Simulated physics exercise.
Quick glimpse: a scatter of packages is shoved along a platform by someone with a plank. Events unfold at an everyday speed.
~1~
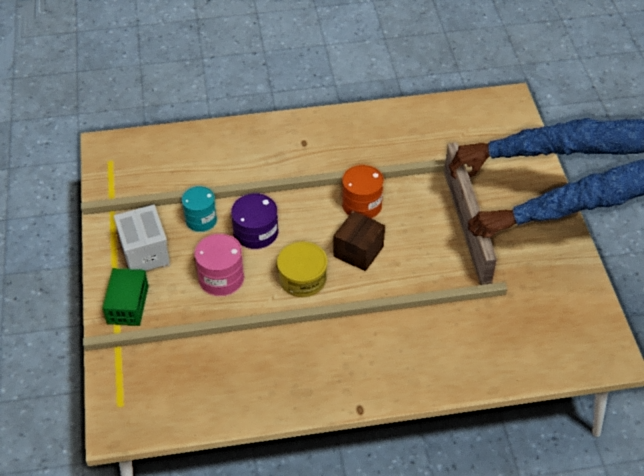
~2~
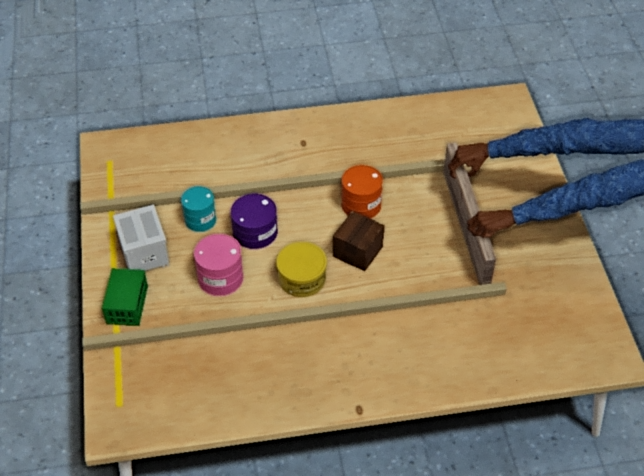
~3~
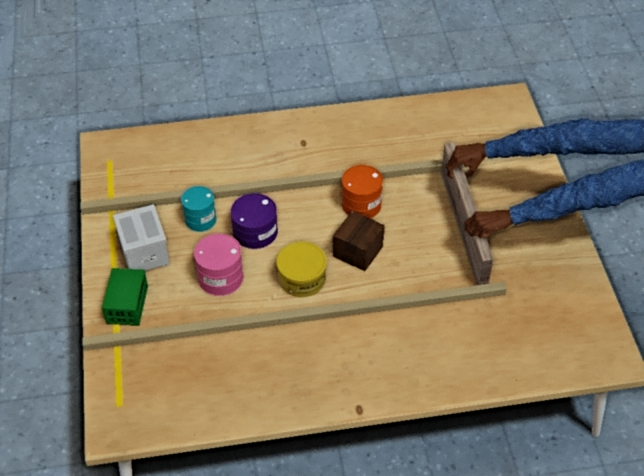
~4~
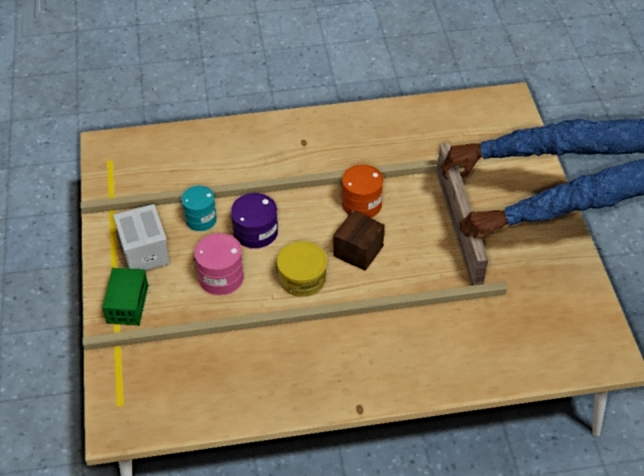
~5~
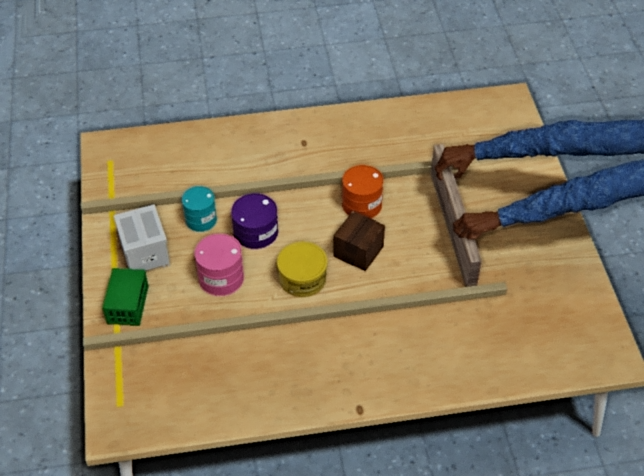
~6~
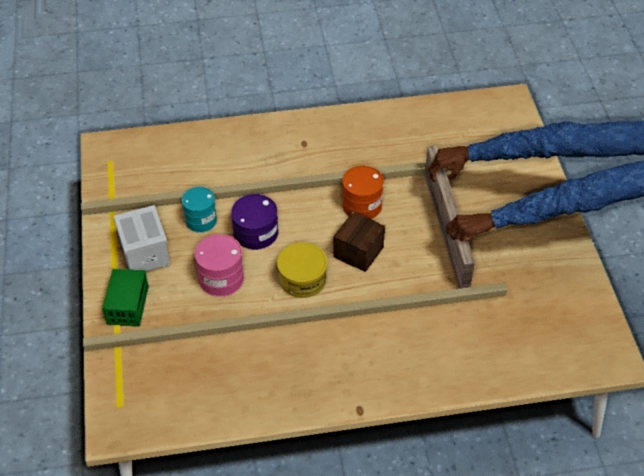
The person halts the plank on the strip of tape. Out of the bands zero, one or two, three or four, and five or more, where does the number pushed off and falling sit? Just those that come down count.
The tally of those that come down is above four.
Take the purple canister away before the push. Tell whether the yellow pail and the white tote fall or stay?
First, the yellow pail is safe; then, the white tote takes the fall.
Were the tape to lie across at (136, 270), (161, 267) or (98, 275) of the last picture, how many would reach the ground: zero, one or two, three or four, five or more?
Place one: 3 or 4; place two: 1 or 2; place three: At least five.
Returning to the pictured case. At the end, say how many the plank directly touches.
The count is 3.
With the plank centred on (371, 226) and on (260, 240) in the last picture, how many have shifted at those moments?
So 2, and at the other place 6.
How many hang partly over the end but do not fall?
3 overhanging.
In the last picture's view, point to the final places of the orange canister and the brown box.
The orange canister ends at (90, 228) and the brown box at (94, 270).
Soon after, none off yet; green crate at rest near (126, 297); white tote at rest near (143, 241); turquoise canister at rest near (200, 210).
Then, none off yet; green crate at rest near (126, 297); white tote at rest near (143, 241); turquoise canister moved a little near (187, 206).
Further on, none off yet; green crate moved about its own width near (92, 309); white tote moved about its own width near (74, 252); turquoise canister moved well along near (121, 212).
By the end, the number that fall off is five or more; fallen, purple canister, pink canister, turquoise canister, white tote and green crate.
